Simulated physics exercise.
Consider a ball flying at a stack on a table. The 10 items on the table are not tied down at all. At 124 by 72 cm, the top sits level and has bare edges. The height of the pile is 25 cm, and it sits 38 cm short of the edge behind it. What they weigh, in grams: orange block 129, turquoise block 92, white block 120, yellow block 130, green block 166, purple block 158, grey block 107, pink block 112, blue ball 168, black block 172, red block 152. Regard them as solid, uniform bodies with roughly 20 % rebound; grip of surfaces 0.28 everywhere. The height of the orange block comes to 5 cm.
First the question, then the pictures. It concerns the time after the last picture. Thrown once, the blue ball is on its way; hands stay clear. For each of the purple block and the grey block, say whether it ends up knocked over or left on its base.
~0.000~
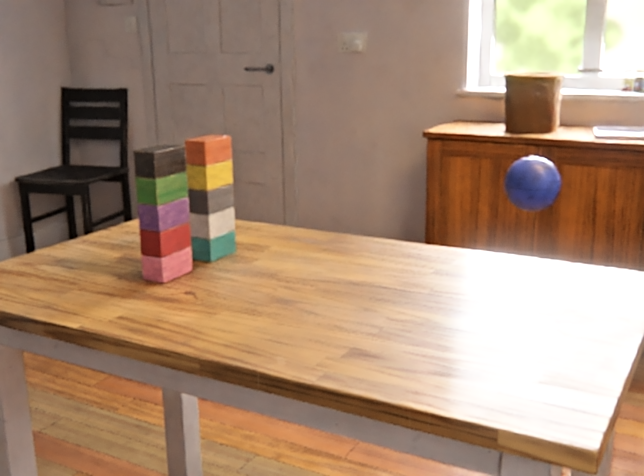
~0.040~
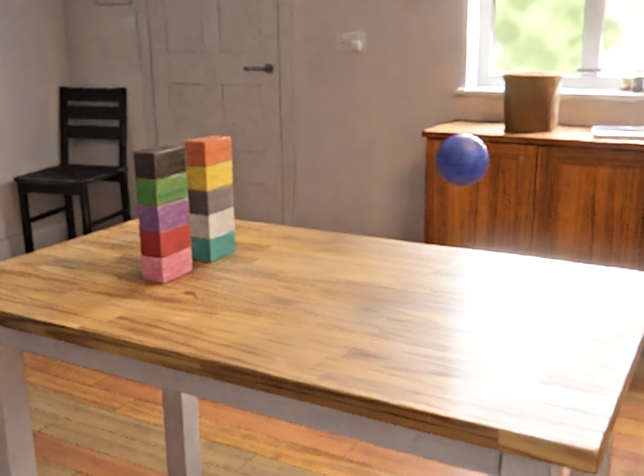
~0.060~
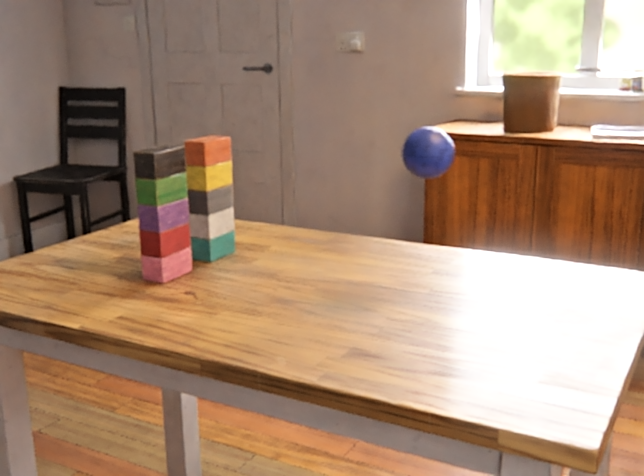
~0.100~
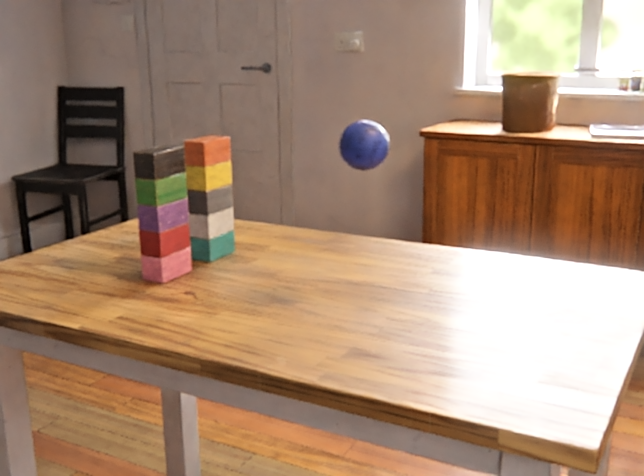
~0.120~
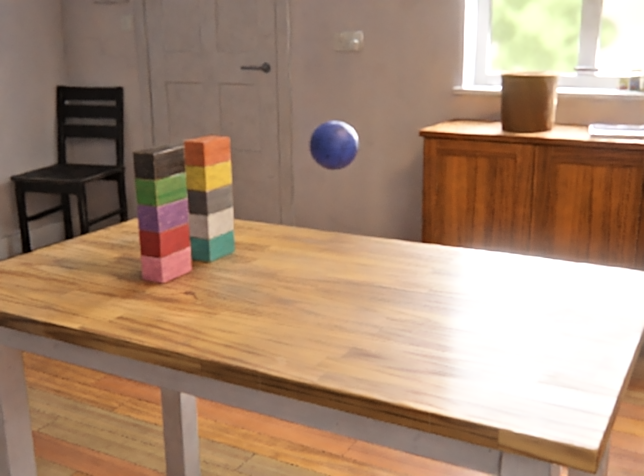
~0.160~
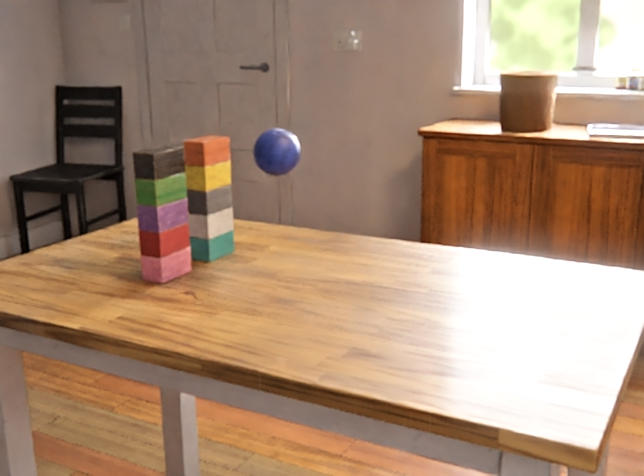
In order: The purple block is left tipped; the grey block is left on its base.
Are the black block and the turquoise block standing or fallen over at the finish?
The black block tips over; the turquoise block is still upright.
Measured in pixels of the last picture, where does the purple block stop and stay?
It finishes at roughly (65, 248).
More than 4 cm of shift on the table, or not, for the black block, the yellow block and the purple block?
Here is how it goes: The black block moves off; next, the yellow block remains near its start; last, the purple block moves off.
By 0.36 s, blue ball near (190, 236); purple block tilted 46° near (134, 218); black block on its side; green block tilted 36°.
By 0.66 s, blue ball near (210, 265); green block now off the table; purple block on its side near (70, 249); black block on its side.
When it is over (1.2 s), off the table but upright, green block; lying over on the table, purple block and black block; the other 7 within 4 cm of the start. End places, in pixels of the last picture, purple block near (65, 248), grey block near (210, 198).
